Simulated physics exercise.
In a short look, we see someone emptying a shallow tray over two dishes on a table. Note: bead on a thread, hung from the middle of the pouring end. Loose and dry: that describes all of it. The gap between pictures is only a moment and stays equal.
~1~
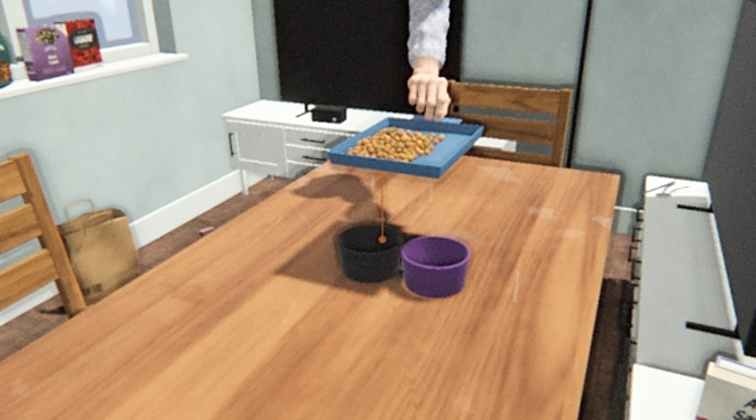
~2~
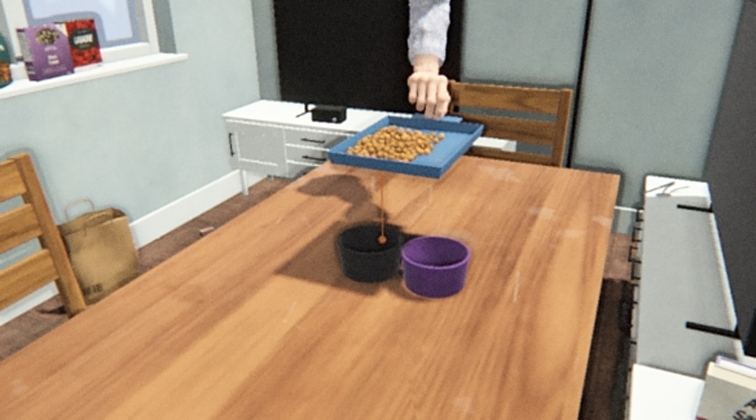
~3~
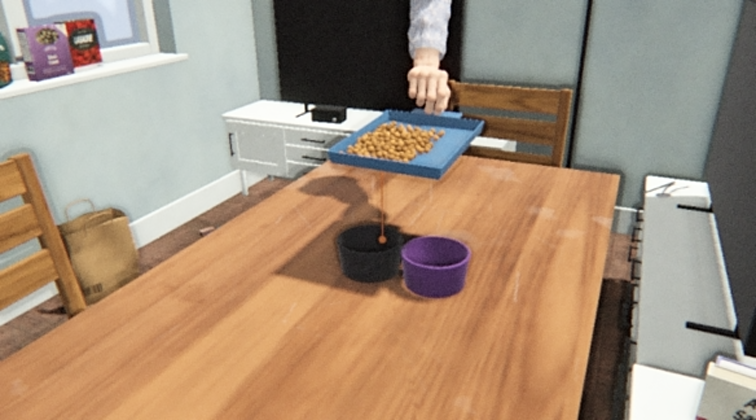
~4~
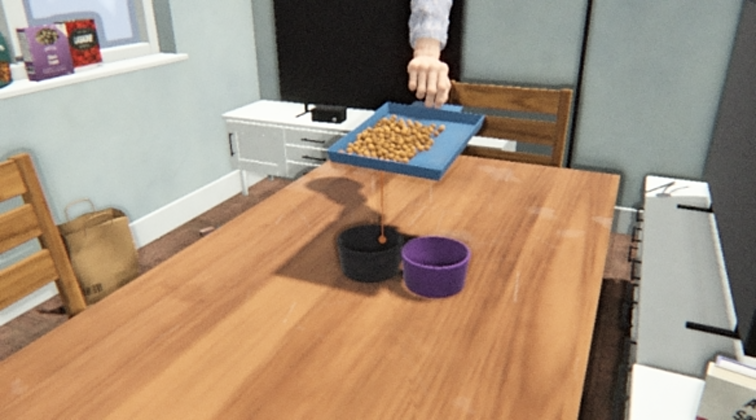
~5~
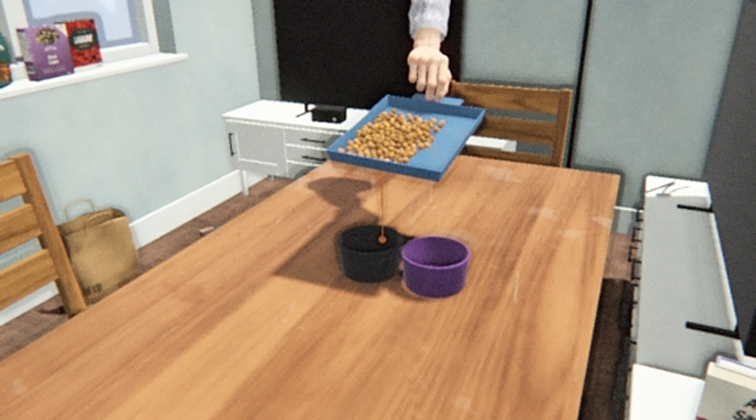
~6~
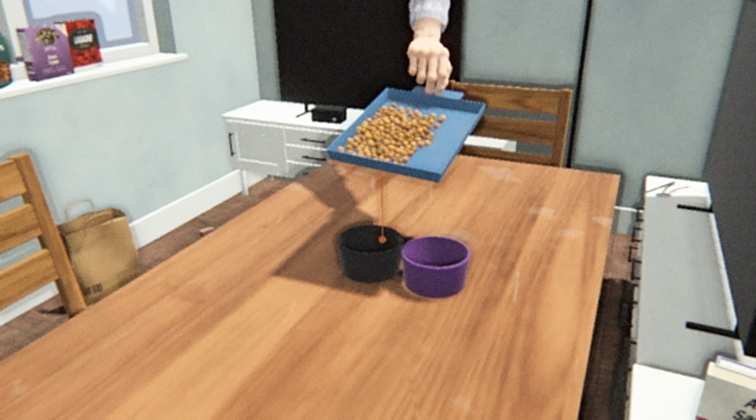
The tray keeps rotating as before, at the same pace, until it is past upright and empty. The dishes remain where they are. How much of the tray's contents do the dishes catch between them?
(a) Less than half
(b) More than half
Answer: A.
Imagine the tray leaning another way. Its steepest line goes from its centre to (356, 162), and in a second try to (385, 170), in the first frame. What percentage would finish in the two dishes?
20 % and 0 %, roughly.
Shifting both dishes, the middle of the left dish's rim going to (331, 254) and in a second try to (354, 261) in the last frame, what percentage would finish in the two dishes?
Trial 1 about 70 %, trial 2 about 80 %.
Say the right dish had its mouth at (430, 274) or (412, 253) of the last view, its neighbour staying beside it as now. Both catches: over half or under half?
For the earlier try a larger portion is kept, for the later one a smaller portion.
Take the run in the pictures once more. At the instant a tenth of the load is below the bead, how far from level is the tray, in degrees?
105 degrees.
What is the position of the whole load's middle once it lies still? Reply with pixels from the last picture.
Somewhere around (393, 308) in the last picture.
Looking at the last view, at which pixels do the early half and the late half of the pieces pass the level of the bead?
Early-half point (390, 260); late-half point (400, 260).
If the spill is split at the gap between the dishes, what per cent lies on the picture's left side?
Near 70 in a hundred.
Soon, tray tipped steeply; nearly all on the tray; a stray few outside both; a stray few in the air.
A while on, tray tipped right over; nearly all on the tray; a stray few outside both; a stray few in the air.
Towards the end, tray tipped past a quarter turn; a small part in the right dish; a stray few in the left dish; most outside both.
Finally, tray tipped past a quarter turn; a small part in the right dish; a stray few in the left dish; most outside both.
